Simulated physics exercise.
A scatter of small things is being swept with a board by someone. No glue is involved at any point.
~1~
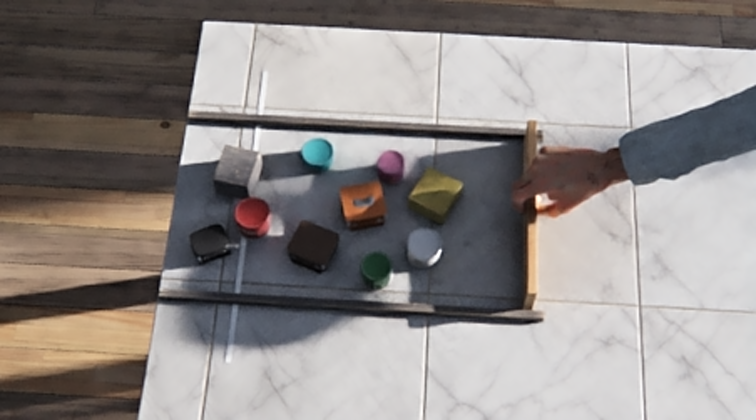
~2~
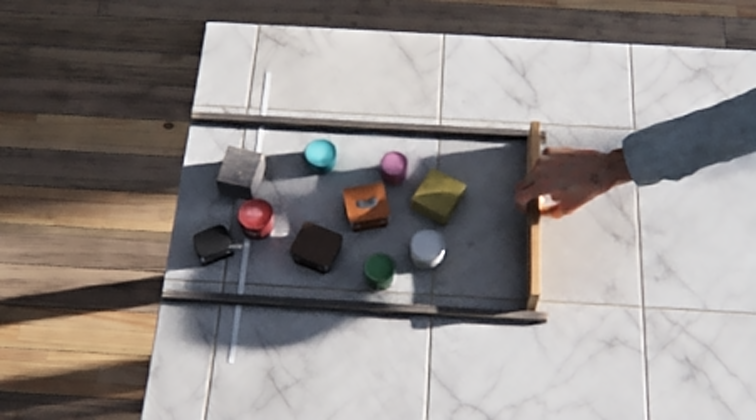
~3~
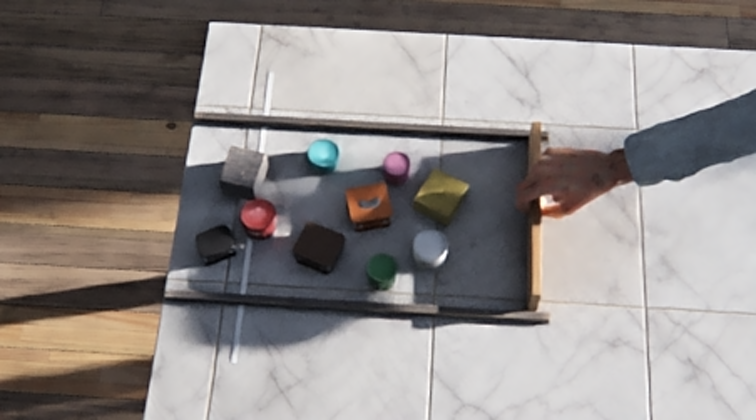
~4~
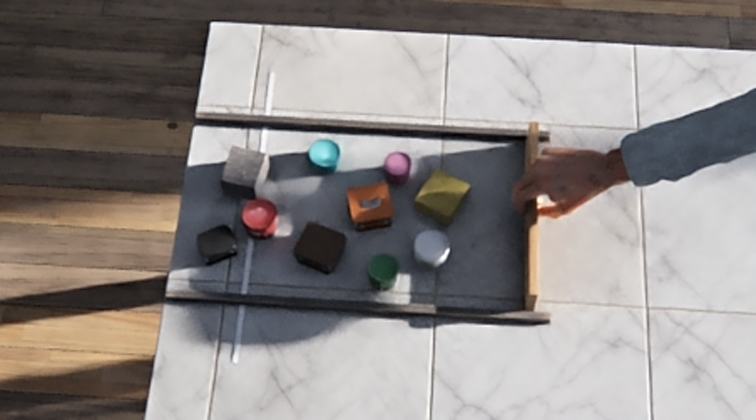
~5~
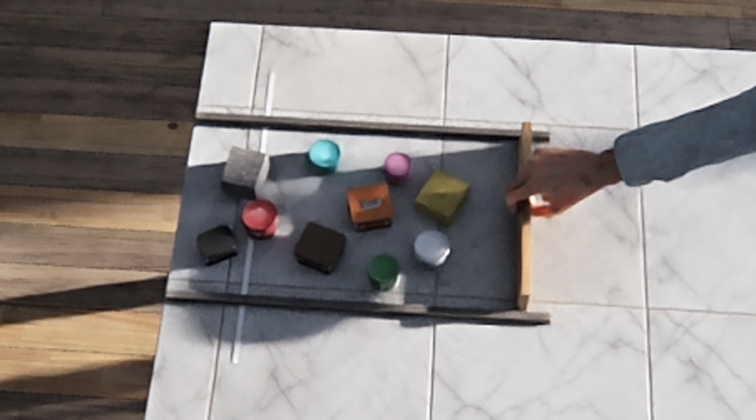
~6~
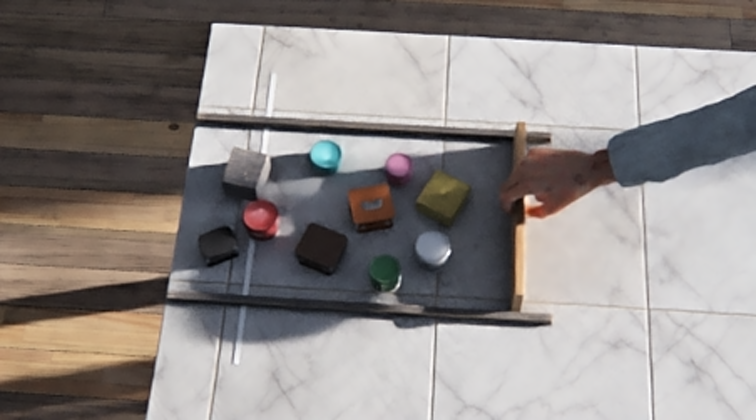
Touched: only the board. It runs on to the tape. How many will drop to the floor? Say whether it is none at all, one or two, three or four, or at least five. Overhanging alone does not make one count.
Falling ones: A lone one or two.
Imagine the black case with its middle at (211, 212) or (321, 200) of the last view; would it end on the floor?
Results in order - down; down.
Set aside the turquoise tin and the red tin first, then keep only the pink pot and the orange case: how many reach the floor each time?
First 1, then 1.
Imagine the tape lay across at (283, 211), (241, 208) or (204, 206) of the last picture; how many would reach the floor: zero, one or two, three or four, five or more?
Taking them in turn, not one; either one or two; more than four.
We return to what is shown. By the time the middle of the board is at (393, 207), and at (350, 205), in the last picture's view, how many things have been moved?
The number moved is 5 and then 8.
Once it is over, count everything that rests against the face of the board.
It ends up touching 5.
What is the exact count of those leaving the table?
1 in total.
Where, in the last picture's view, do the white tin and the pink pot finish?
(235, 236) and (248, 162), roughly.
Soon after, none off yet; black case at rest near (219, 246); grey block at rest near (246, 174); red tin at rest near (262, 221).
Then, none off yet; black case moving near (211, 250); grey block moving near (242, 173); red tin moved about its own width near (234, 222).
At rest, the number that fall off is one or two; fallen, black case.
